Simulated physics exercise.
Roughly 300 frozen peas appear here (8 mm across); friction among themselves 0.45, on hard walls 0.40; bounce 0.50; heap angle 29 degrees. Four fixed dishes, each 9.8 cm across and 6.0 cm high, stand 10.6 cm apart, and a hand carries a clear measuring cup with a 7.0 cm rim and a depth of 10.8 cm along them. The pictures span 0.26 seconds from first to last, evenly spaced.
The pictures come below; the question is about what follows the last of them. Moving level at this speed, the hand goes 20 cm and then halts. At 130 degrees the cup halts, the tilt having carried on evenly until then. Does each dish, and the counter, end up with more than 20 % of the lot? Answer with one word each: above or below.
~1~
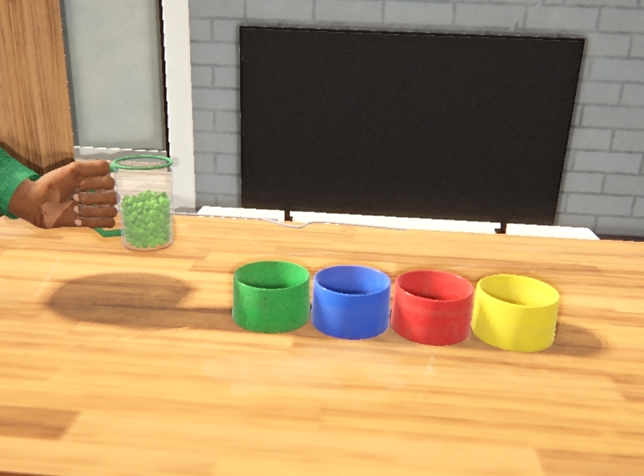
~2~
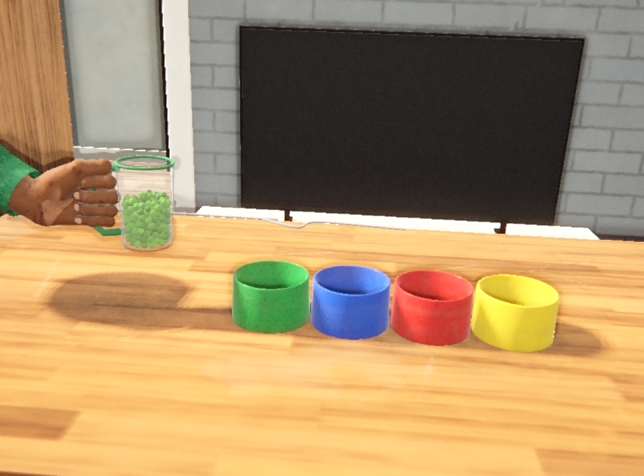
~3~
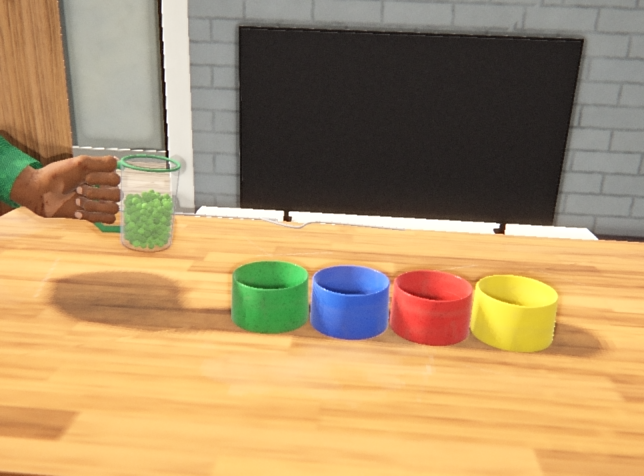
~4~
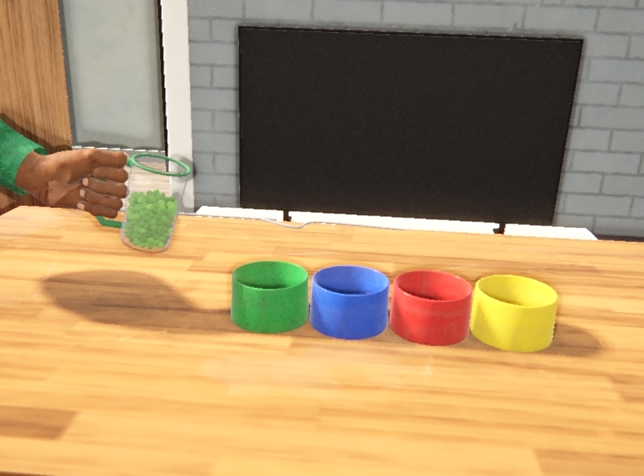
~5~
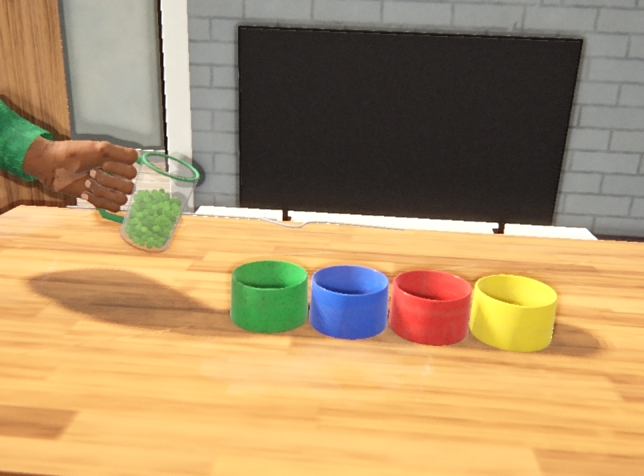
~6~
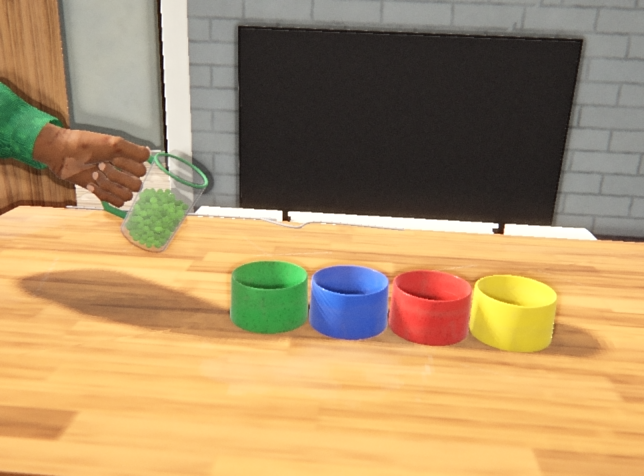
Red below, blue below, green above, yellow below, counter below.
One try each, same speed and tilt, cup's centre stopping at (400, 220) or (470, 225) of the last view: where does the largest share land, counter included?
The biggest share goes to green first, then to green.
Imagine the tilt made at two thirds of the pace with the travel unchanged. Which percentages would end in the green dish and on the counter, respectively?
I'd say green ends at 40 while the counter ends at 20.
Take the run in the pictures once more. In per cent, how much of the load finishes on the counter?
Estimate: Near 0 per cent.
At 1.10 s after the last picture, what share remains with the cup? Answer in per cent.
I reckon around 0 per cent.
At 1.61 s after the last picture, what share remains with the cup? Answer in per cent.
Estimate: Around 0 % of the load.
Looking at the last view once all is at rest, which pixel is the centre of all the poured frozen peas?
Centre at rest, approx.: (276, 301) px.
Then, 0.66 s after the last picture, tilt 129 degrees; cup holds 65 %, green 35 %.
Then, 1.10 s after the last picture, tilt 130 degrees; cup holds 0 %, green 100 %.
Then, 1.61 s after the last picture, tilt 130 degrees; cup holds 0 %, green 100 %.
In the end, red 0 %, blue 0 %, green 100 %, yellow 0 %, counter 0 %.
